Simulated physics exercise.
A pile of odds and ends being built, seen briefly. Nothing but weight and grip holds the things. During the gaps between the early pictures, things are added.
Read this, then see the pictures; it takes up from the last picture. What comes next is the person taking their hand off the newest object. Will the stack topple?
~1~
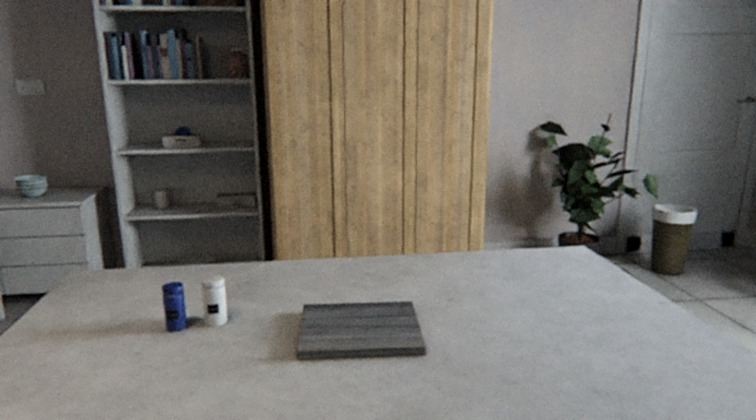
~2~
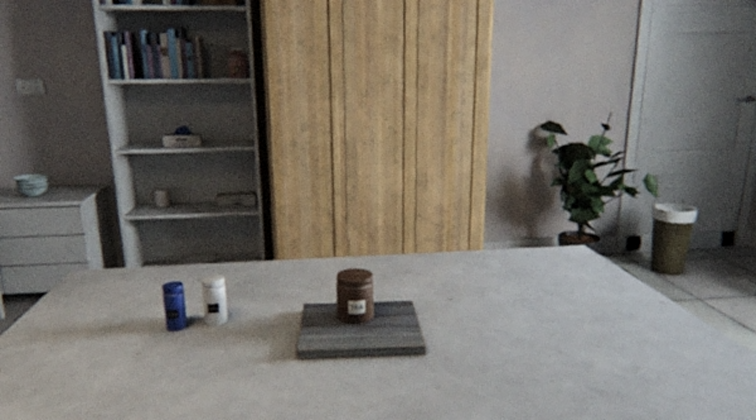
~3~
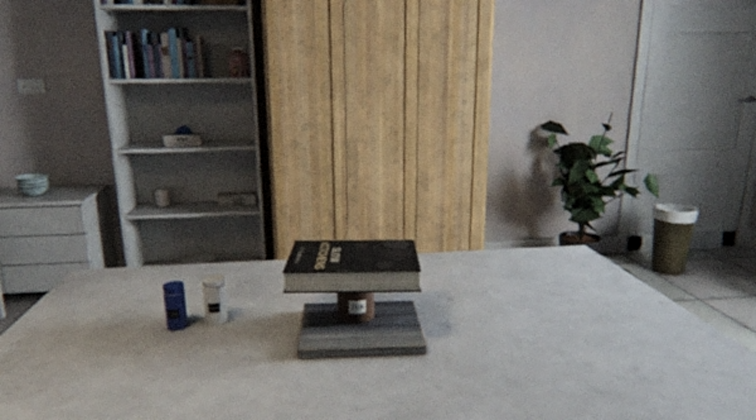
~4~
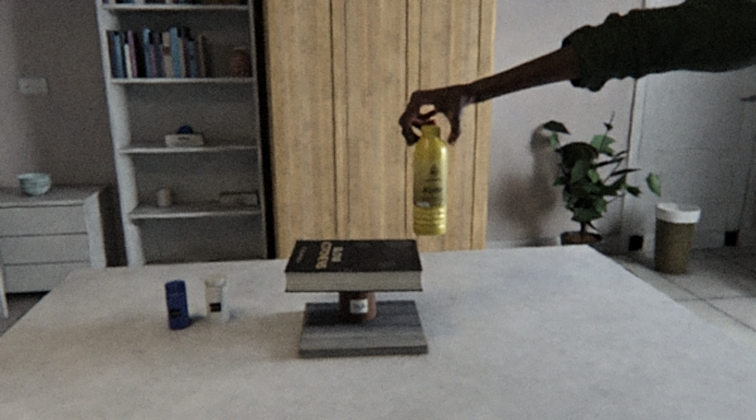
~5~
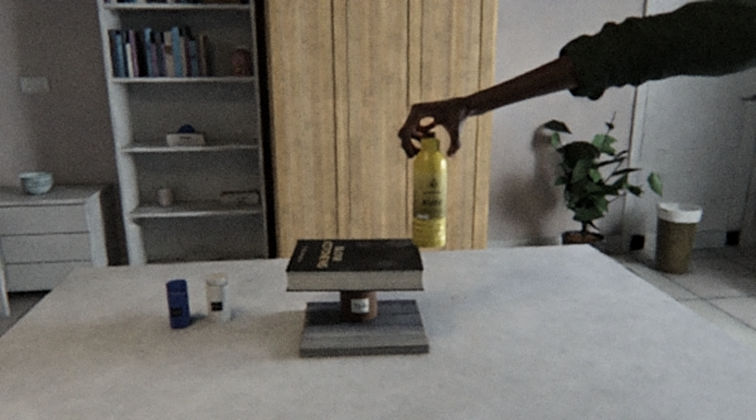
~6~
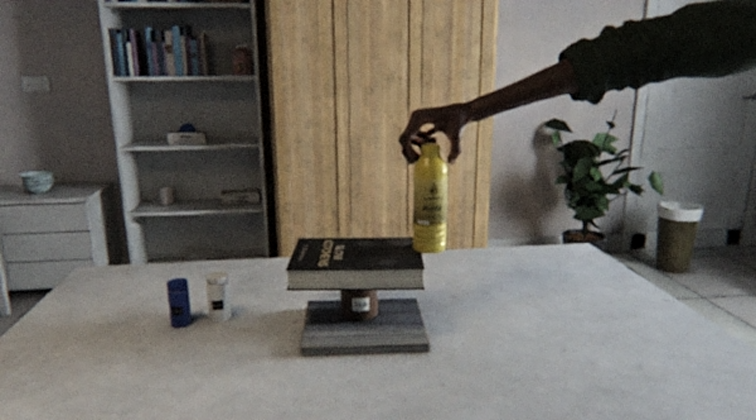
Yes, safe to say it doesn't work.
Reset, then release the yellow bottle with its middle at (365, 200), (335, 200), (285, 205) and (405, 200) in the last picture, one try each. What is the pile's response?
First try: It holds; second try: It stays up; third try: It gives way; fourth try: It keeps its balance.
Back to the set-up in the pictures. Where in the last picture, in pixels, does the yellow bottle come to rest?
It finishes at about (519, 304).
Then, 0.40 s on from there, yellow bottle now fallen.
Then, 0.60 s on from there, things are still on the move.
In the end, fallen, yellow bottle; the other 5 unmoved. At the end, from the last picture's camera, yellow bottle near (519, 304). The pile gives way.
